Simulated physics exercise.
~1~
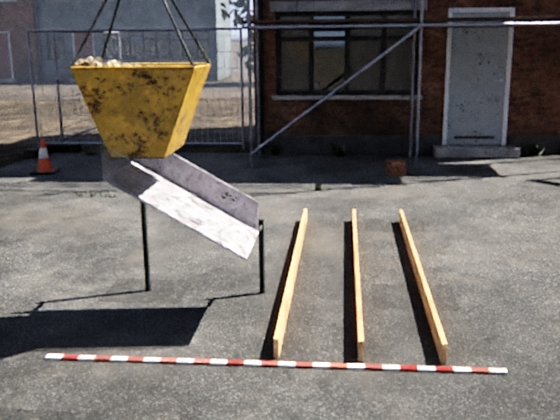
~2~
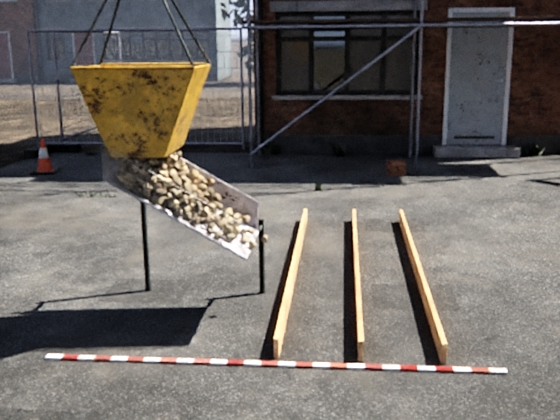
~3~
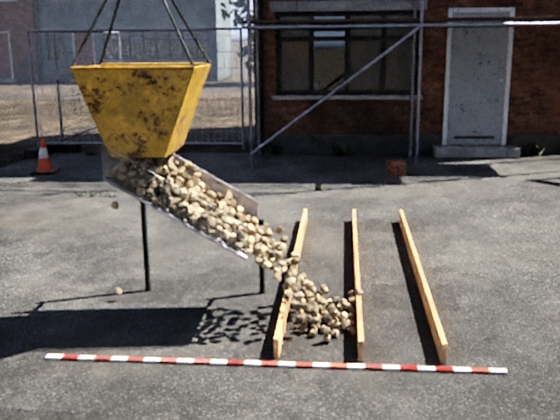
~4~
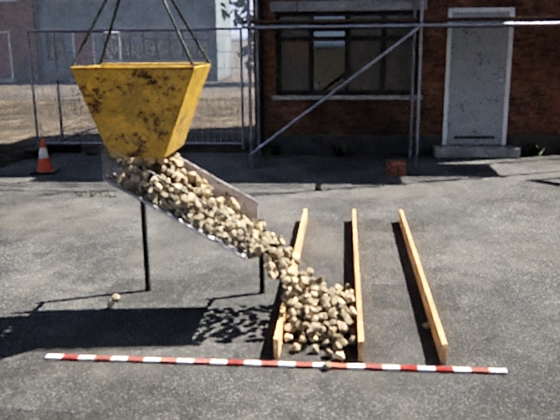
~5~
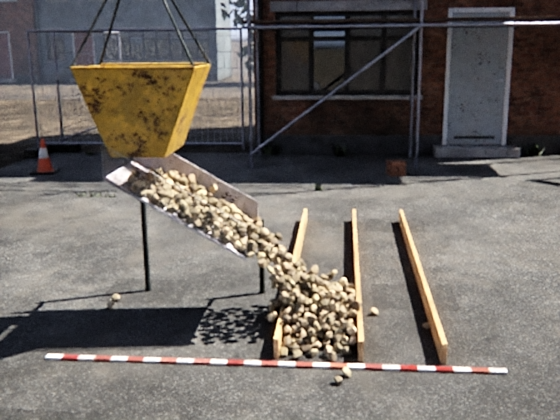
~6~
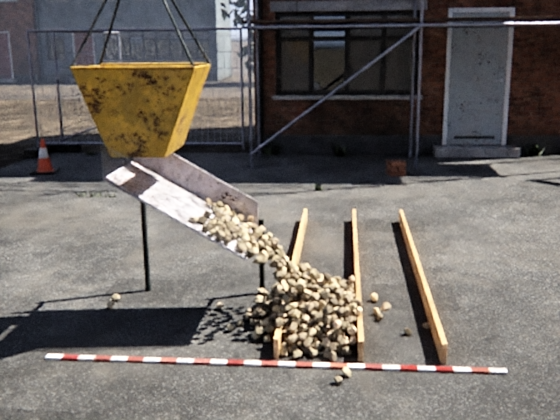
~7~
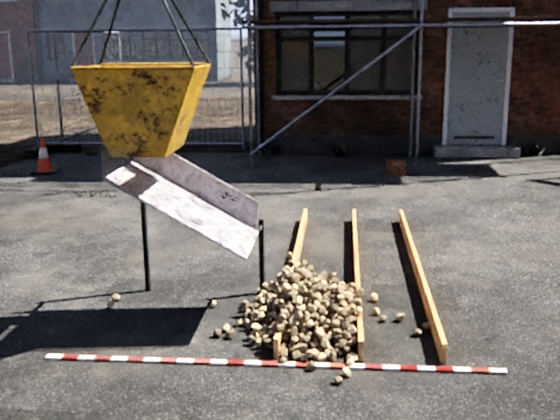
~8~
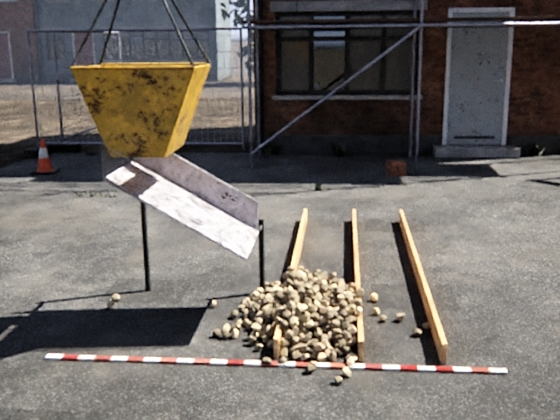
On a paved yard before a brick building, stones drop from a yellow hopper onto a sloping steel chute, slide down to the right and pile up between the left and middle of three wooden boards, with some spilling left and a few lying just past the middle board.
